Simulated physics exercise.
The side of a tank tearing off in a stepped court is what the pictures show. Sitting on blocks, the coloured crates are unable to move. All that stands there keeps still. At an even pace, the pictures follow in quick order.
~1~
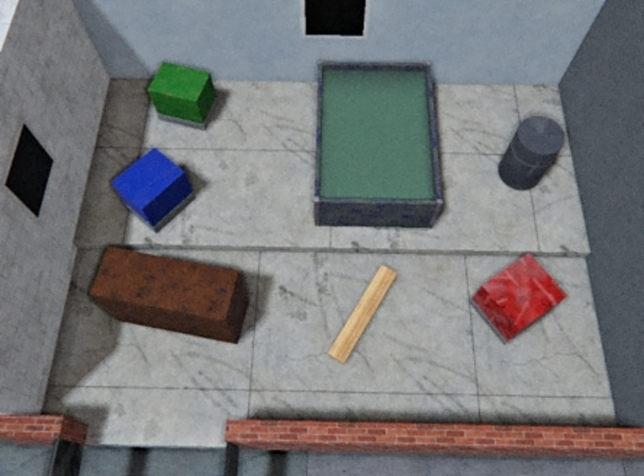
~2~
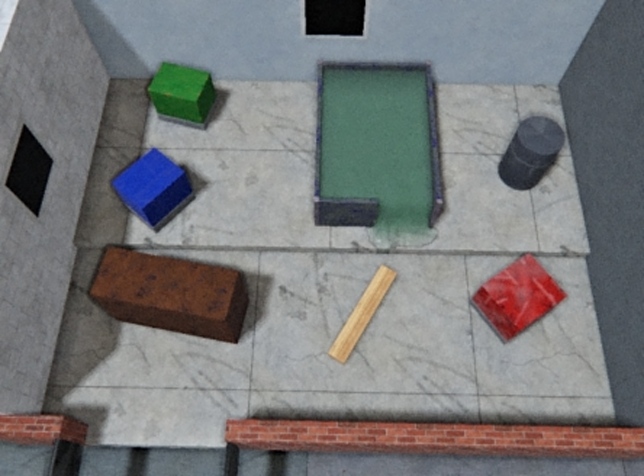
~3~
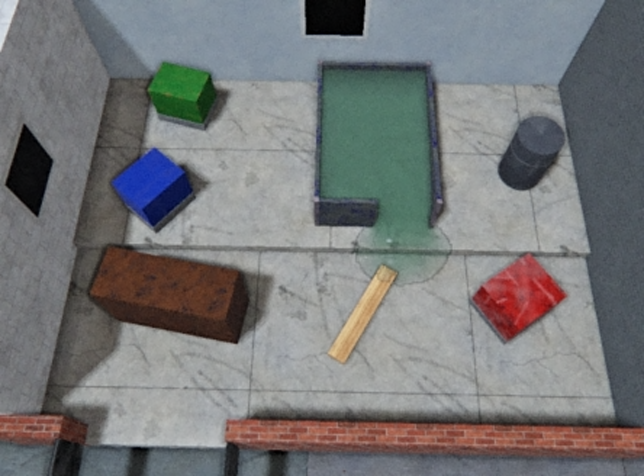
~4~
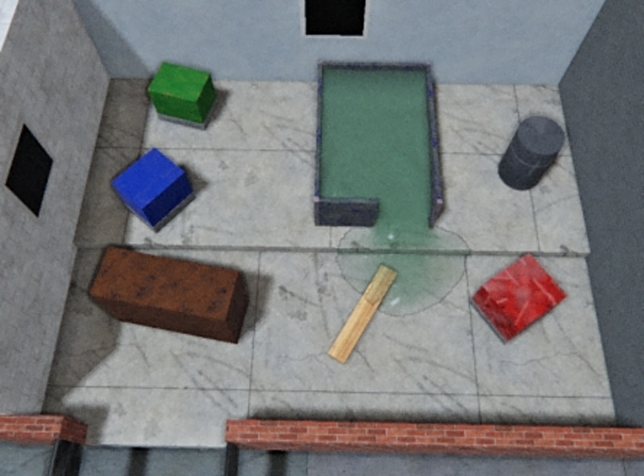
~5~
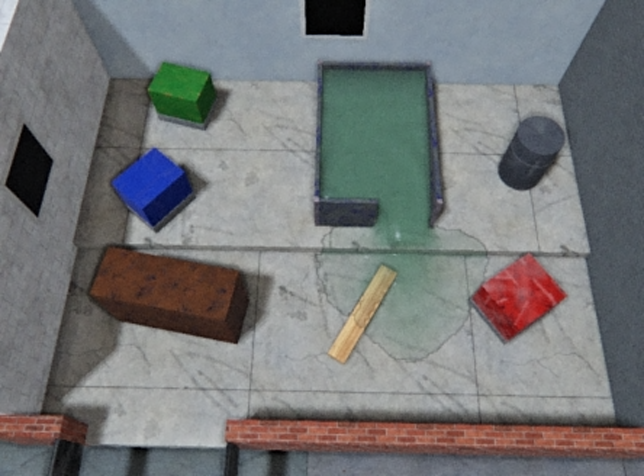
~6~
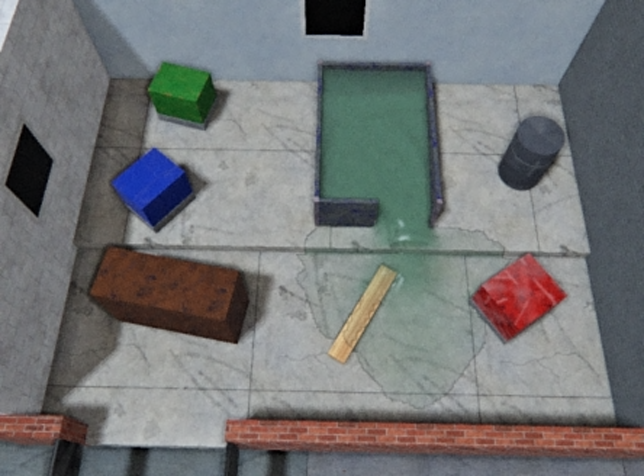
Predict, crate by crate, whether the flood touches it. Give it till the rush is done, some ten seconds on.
The blue crate will not be reached; the red crate will be reached; the green crate will not be reached.
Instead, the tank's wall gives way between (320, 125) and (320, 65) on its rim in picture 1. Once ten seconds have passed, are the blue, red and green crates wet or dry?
Here goes: Blue crate - hit; red crate - left alone; green crate - hit.
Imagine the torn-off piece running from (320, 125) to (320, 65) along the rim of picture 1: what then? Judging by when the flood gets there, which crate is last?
I'd go with the one in red.
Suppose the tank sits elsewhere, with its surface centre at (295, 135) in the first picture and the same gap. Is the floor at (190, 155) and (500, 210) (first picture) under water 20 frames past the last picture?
Untouched, then untouched.
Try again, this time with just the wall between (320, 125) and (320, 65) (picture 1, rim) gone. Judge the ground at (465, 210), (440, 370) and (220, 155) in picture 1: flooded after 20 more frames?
So it's nothing at the first, nothing at the second and liquid at the third.
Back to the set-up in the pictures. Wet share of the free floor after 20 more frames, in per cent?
My estimate is close to 40 per cent.
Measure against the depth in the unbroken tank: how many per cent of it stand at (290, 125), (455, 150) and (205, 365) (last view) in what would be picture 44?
I'd say close to 0, 0 and 8 percent.
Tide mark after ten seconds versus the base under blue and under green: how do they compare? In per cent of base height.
The first reaches around 0 in a hundred, the second around 0.
A moment on, water covers 20 % of the floor; the blue crate not reached, the red crate water round its plinth, the green crate not reached.
Next, water covers 30 % of the floor; the blue crate not reached, the red crate water round its plinth, the green crate not reached.
Then, water covers 40 % of the floor; the blue crate not reached, the red crate water round its plinth, the green crate not reached.
Later, water covers 55 % of the floor; the blue crate not reached, the red crate water round its plinth, the green crate not reached.
In the end, water covers 50 % of the floor; the blue crate stayed above the water, the red crate was topped, the green crate stayed above the water.
